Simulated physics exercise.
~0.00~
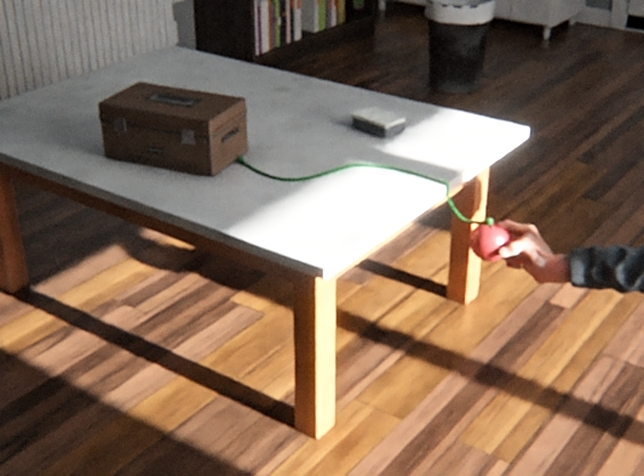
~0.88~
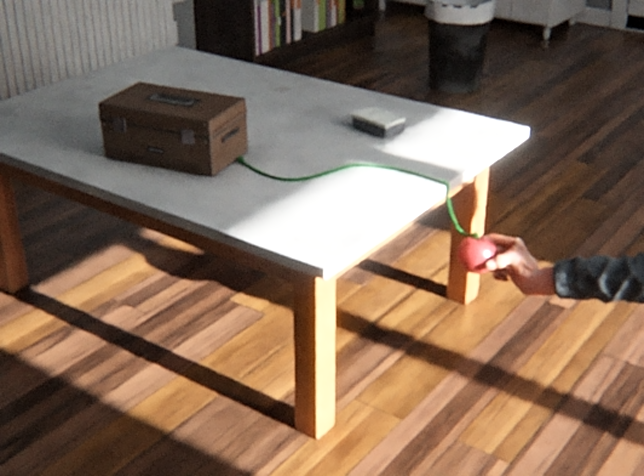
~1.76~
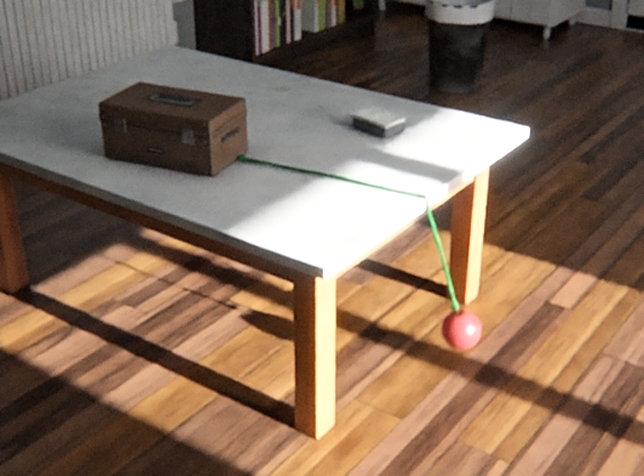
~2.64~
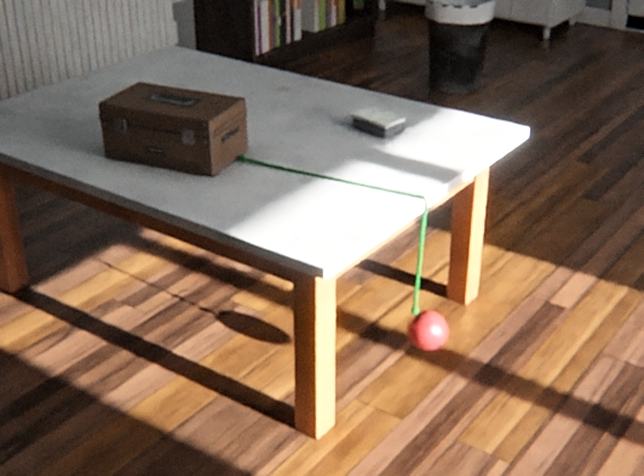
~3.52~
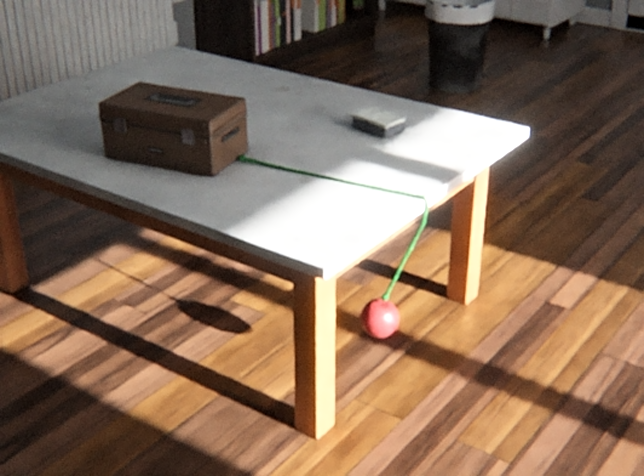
We see a hand lower a red apple past a table's edge, a green shoelace running from it to a brown toolbox, then let go. The apple drops a little and swings left below the edge, still hanging, while the toolbox and sponge stay put on the tabletop.
